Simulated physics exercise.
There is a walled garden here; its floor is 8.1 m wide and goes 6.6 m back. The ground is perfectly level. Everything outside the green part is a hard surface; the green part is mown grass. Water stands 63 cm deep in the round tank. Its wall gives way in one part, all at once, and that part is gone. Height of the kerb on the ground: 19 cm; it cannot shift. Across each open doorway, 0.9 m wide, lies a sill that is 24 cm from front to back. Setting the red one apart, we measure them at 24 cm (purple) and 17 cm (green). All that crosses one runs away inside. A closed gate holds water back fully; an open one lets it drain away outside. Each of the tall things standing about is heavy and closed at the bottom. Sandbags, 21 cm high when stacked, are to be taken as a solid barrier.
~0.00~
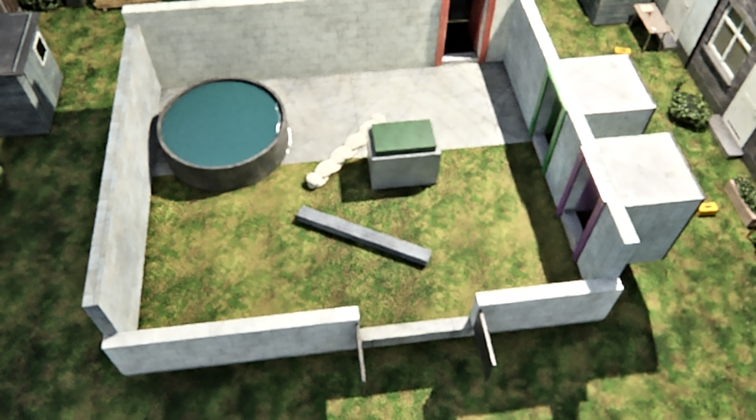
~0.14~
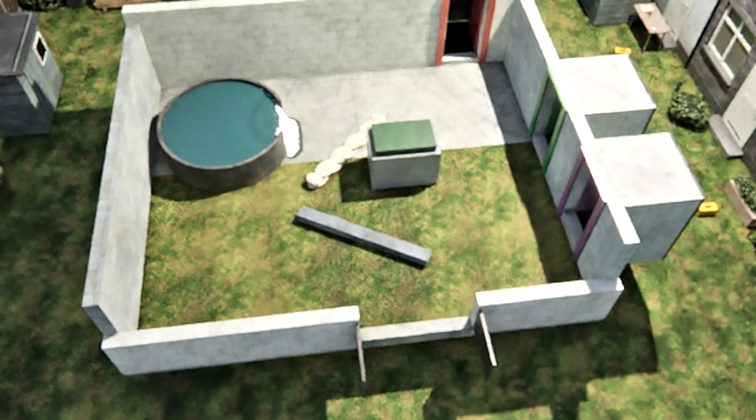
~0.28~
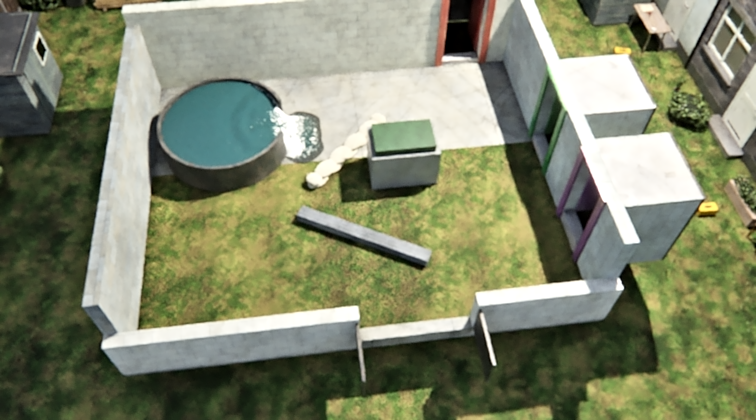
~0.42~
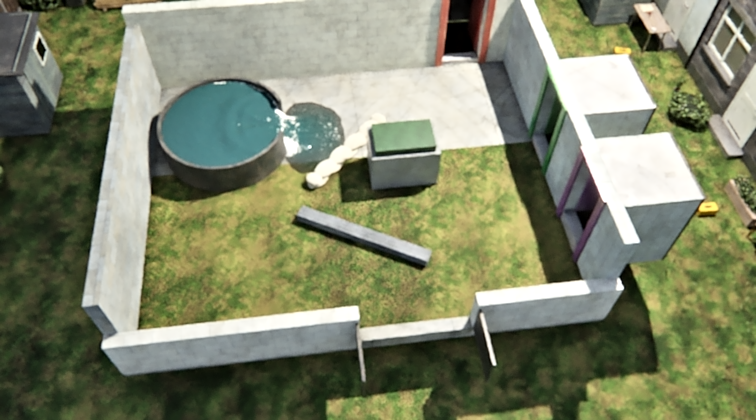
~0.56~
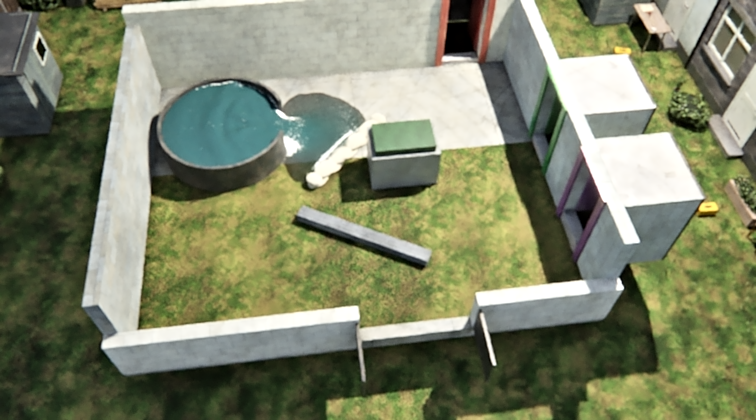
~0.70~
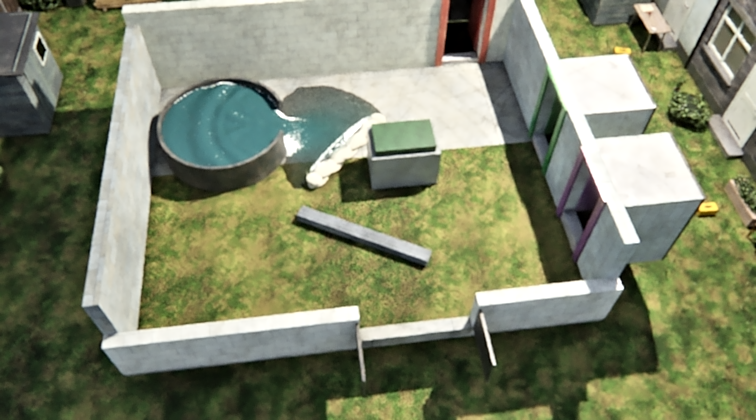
A round grey tank of blue-green water stands at the upper left of a pale-walled garden, seen from high above. On the paving and grass are a pale, lumpy curved strip, a green-topped block and a long grey bar, with red, green and purple doorways beyond. Water bursts from the tank's right side and spreads rightward across the paving to the strip, while the camera stays still.
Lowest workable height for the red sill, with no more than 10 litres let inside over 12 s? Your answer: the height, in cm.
I would say 16 cm.
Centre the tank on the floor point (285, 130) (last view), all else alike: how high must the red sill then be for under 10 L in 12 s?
With that change, some 20 centimetres.
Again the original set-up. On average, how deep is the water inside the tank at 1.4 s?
The mean depth is roughly 49 cm.
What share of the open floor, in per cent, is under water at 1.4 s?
Wet: Close to 15 %.
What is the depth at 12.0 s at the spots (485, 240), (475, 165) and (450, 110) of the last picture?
That's 8, 7 and 4 cm, in the order given.
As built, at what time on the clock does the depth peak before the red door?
The level tops out around 8.0 s.
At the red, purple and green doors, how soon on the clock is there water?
Red: 1.8 s; purple: 5.0 s; green: 3.4 s.
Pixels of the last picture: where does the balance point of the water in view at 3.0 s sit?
Around (296, 129).
After 1.4 s water covers 15 % of the floor, deepest (36 cm) near (334, 152); it has not reached the red door.
After 3.0 s water covers 35 % of the floor, deepest (34 cm) near (501, 74); 12 cm at the red door, 0 litres in over its 14 cm sill.
After 12.0 s water covers 95 % of the floor, deepest (10 cm) near (334, 152); 9 cm at the red door, 20 litres in over its 14 cm sill.
At the red door as built, the water arrived by 1.8 s and peaked near 15 cm at 8.0 s.
With a sill of 14.5 cm, 17 litres would have come in within the 12 s; with 19.5 cm, 2 litres. So under 10 litres takes about 16 cm.
